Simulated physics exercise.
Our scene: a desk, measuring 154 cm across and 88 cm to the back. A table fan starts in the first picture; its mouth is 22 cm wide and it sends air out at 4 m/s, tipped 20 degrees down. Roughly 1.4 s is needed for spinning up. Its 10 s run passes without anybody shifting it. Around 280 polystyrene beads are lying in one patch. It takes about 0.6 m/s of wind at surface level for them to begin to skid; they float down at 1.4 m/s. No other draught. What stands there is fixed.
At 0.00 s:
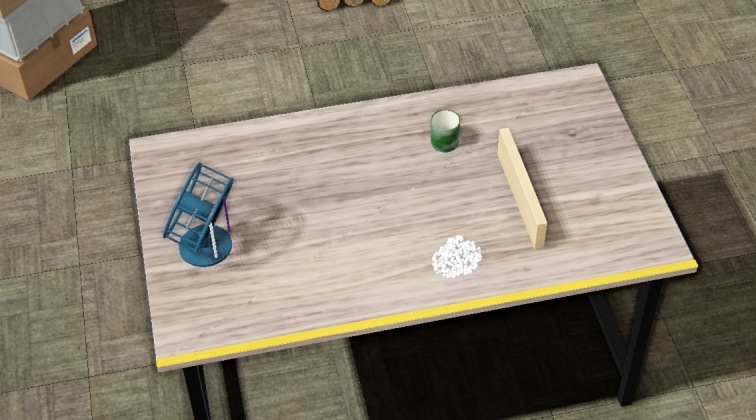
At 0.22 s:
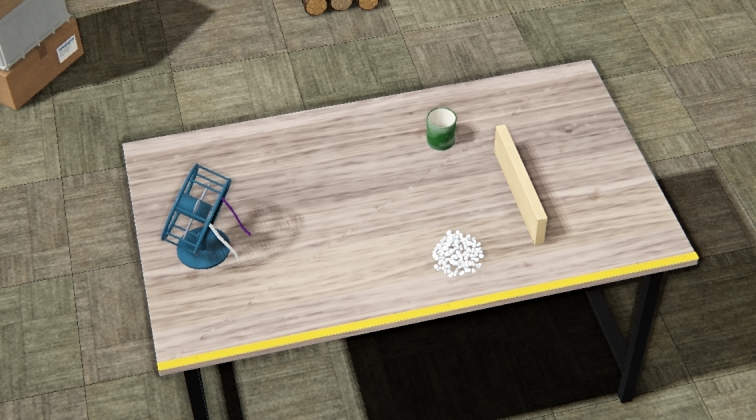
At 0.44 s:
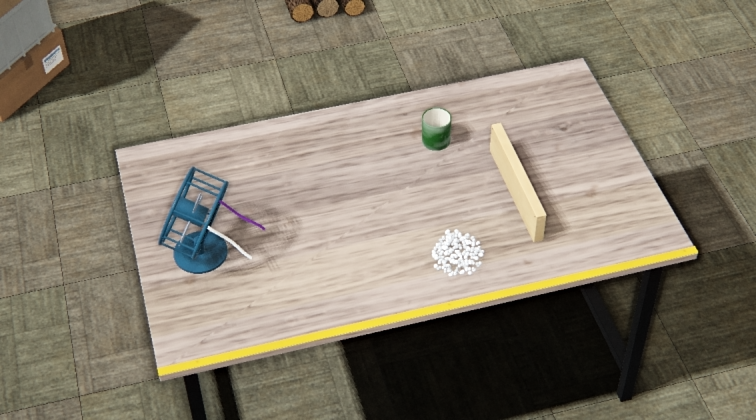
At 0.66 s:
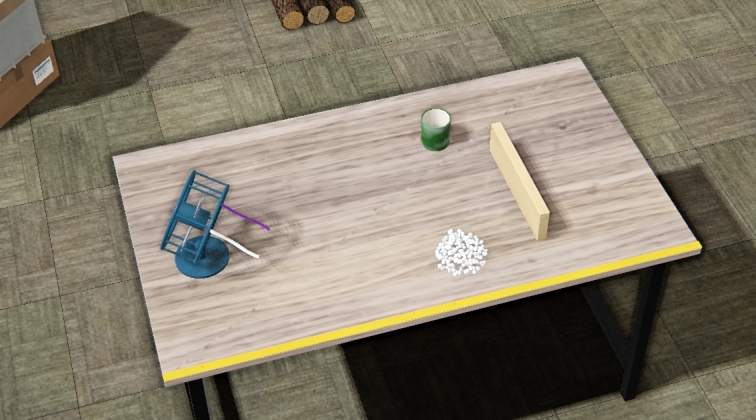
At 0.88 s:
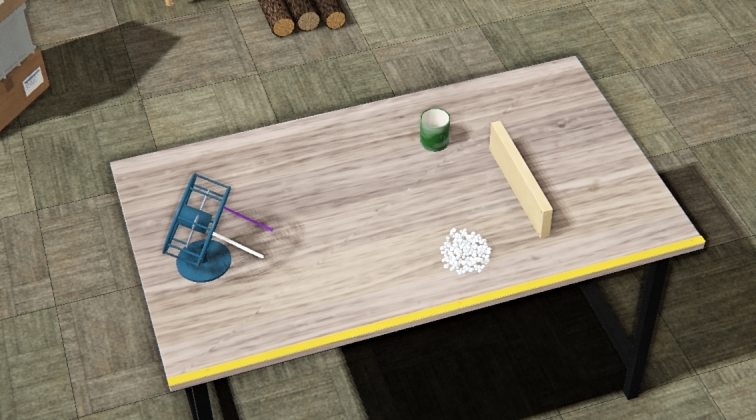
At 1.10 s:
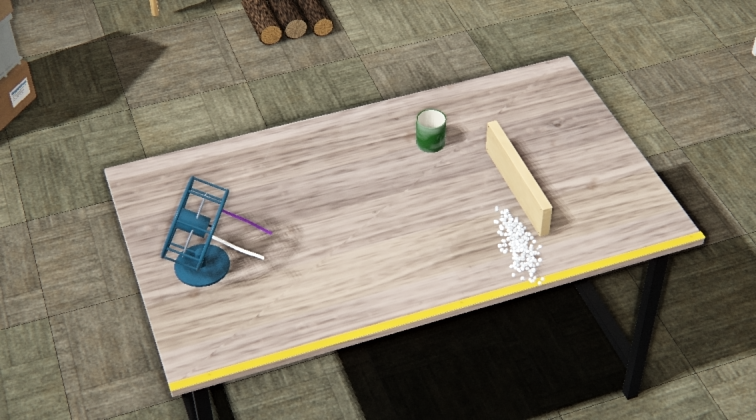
We see a small blue fan on a wooden table with a green mug, an upright board and a pile of white beads; the fan's ribbons lift and stream right, then the beads shift and spread rightward near the board.
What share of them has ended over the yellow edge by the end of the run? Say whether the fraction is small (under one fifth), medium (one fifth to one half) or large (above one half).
Large, above one half.
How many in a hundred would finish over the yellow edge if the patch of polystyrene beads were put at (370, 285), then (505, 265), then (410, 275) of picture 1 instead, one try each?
First try 100 %, second 80 %, third 90 %.
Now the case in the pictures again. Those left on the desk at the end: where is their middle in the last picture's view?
Centre: Roughly (547, 68).
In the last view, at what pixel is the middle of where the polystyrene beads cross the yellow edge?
Near (644, 255).
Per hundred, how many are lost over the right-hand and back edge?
20 % right-hand, 0 % back.
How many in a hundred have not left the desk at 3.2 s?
I'd estimate about 25 per cent.
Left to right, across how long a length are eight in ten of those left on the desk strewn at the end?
Around 20 centimetres from left to right.
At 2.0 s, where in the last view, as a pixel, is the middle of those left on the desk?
Approx. centre at (530, 213) px.
After 2.0 s the count stands so, 62 % are over the yellow edge; the middle of those still in play is near (530, 213).
After 3.2 s the count stands so, 63 % are over the yellow edge; the middle of those still in play is near (533, 86).
After 5.5 s the count stands so, 64 % are over the yellow edge; the middle of those still in play is near (547, 73).
After 10.0 s, at the end, 67 % are over the yellow edge; the middle of those still in play is near (547, 68).
